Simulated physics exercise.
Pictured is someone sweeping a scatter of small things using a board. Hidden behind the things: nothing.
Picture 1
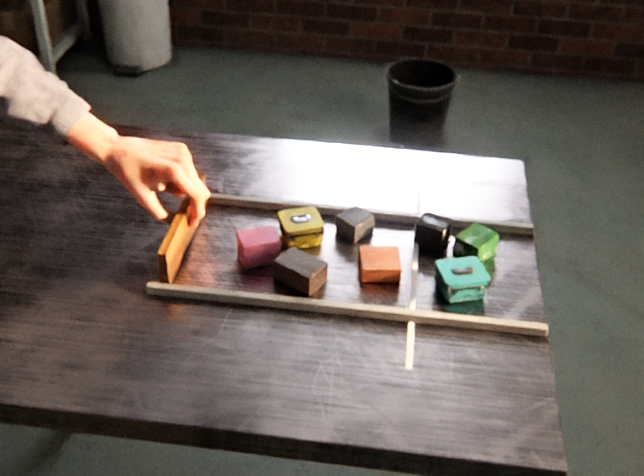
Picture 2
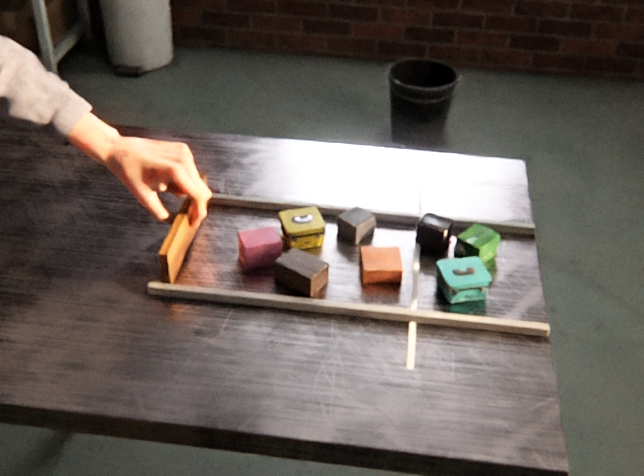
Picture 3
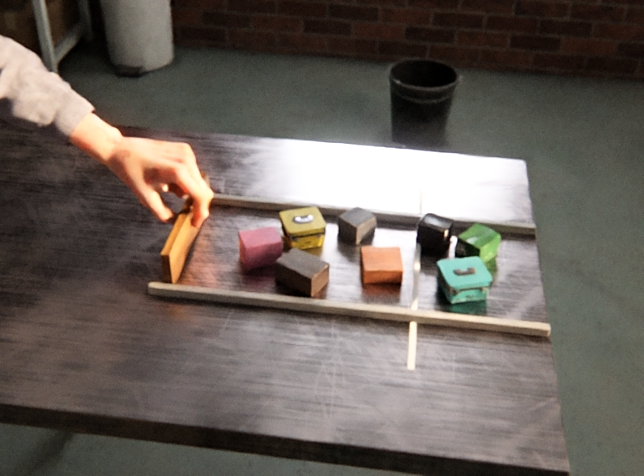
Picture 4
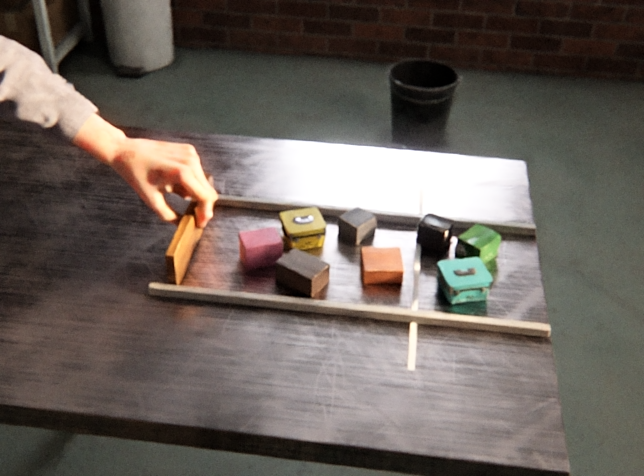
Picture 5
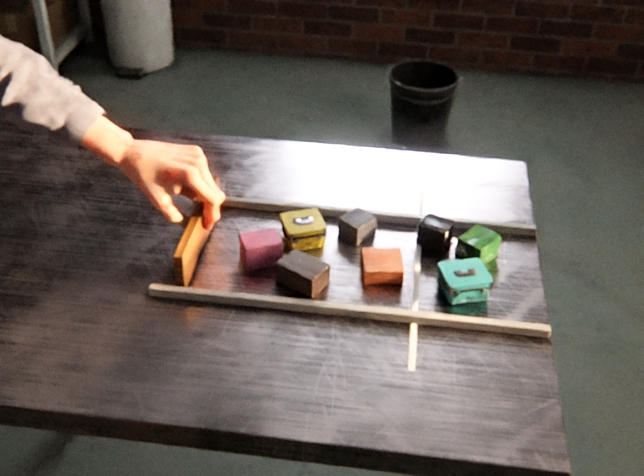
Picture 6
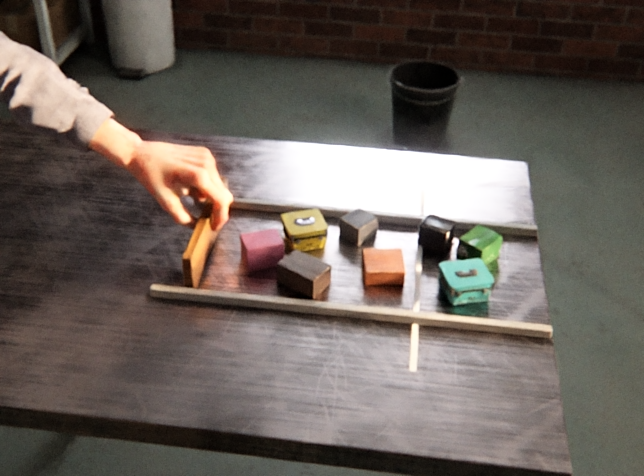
A hand holding an upright wooden board starts at the left end of a dark table, between two pale strips. It slides the board slowly a short way right, closing part of the gap to the pink block, while the scattered blocks and small cases stay essentially still.
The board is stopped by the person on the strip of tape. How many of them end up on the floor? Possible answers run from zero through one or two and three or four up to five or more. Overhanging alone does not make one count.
The number that tumble down is nil.
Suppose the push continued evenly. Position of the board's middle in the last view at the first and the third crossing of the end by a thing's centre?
At (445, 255) for the first, at (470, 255) for the third.
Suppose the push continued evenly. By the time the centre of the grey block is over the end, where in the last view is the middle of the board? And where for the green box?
(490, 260) and (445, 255), more or less.
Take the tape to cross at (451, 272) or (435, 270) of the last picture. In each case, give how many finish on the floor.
2 and 0 down on the floor.
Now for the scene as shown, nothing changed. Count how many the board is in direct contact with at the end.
3.
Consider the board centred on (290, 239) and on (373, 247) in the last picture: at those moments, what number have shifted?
4 at one spot and 8 at the other.
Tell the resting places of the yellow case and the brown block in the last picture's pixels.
Answer: First (447, 244), after that (433, 296).
A little later, none off yet; green box at rest near (479, 247); turquoise case at rest near (465, 282); black box at rest near (436, 233).
Next, none off yet; green box shifted a little near (496, 252); turquoise case shifted a little near (488, 288); black box shifted about its own width near (468, 241).
When it is over, the number that fall off is zero.
